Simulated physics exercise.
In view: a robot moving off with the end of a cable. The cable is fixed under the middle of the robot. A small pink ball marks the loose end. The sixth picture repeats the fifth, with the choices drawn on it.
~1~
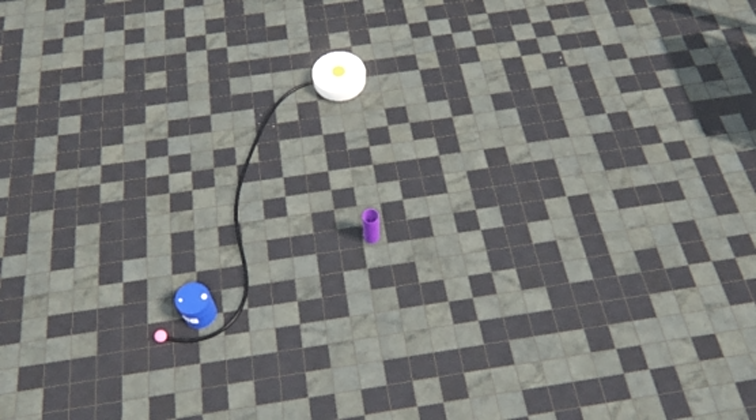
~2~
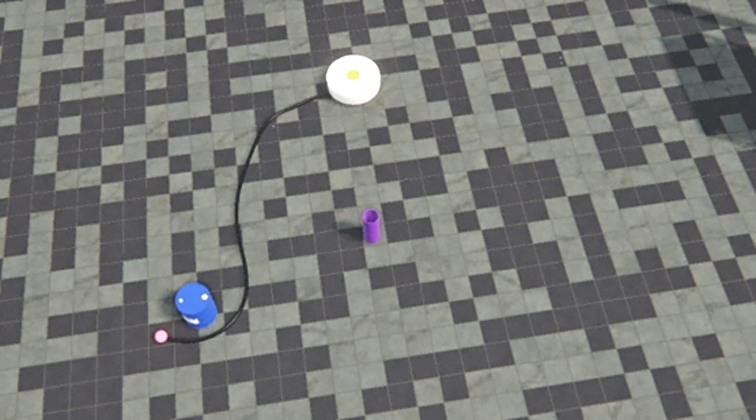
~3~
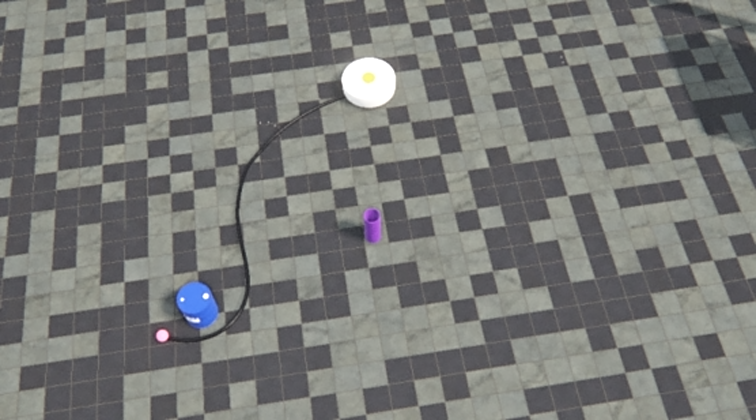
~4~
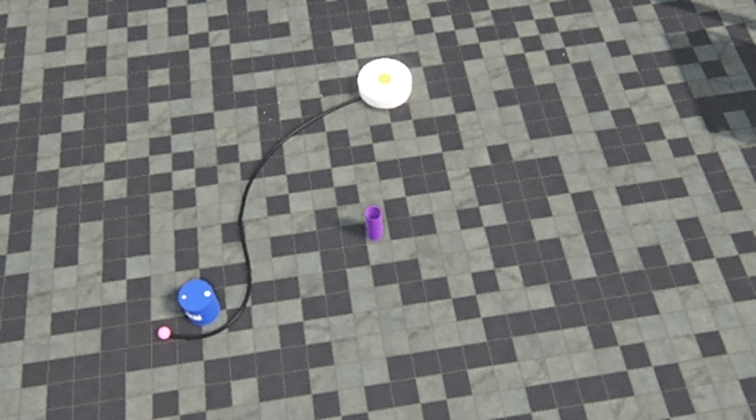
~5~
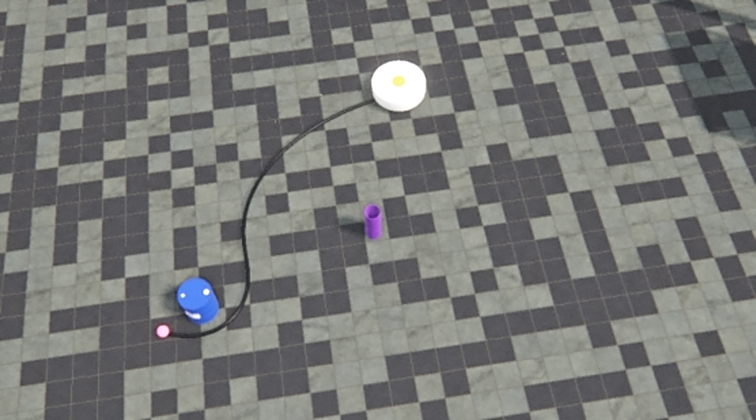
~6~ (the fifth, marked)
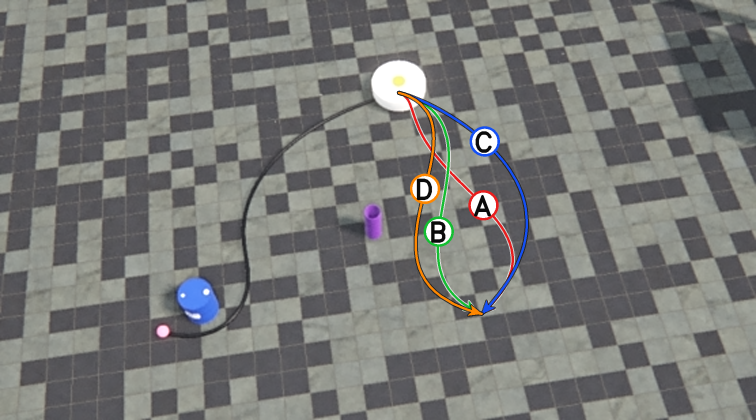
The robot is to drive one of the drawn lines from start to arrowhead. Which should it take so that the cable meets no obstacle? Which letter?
Choose route A.
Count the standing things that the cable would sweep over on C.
It sweeps one.
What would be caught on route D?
It is the purple post.
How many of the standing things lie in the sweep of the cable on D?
It sweeps one.
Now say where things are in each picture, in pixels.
The first picture shows free end (161, 336); blue keg (197, 306); purple post (371, 227).
The second picture shows robot (354, 81); blue keg (197, 306).
The third picture shows robot (369, 84); free end (162, 336).
The fourth picture shows robot (385, 85); purple post (374, 224).
The fifth picture shows robot (399, 87); blue keg (199, 301); purple post (373, 222); free end (163, 331).
On the marked copy, A from (399, 93) via (474, 196) to (482, 314); B from (399, 93) via (446, 190) to (477, 312); C from (399, 93) via (516, 180) to (482, 314); D from (399, 93) via (422, 200) to (482, 314).
Following A. Soon after the start, robot (447, 163), middle of the cable (259, 199), free end (163, 331).
Later, robot (513, 245), middle of the cable (310, 218), free end (163, 331).
In the end, robot (483, 310), middle of the cable (316, 222), free end (163, 331); nothing has been touched.
As for the rest, B meets the purple post; C meets the blue keg; D meets the purple post.
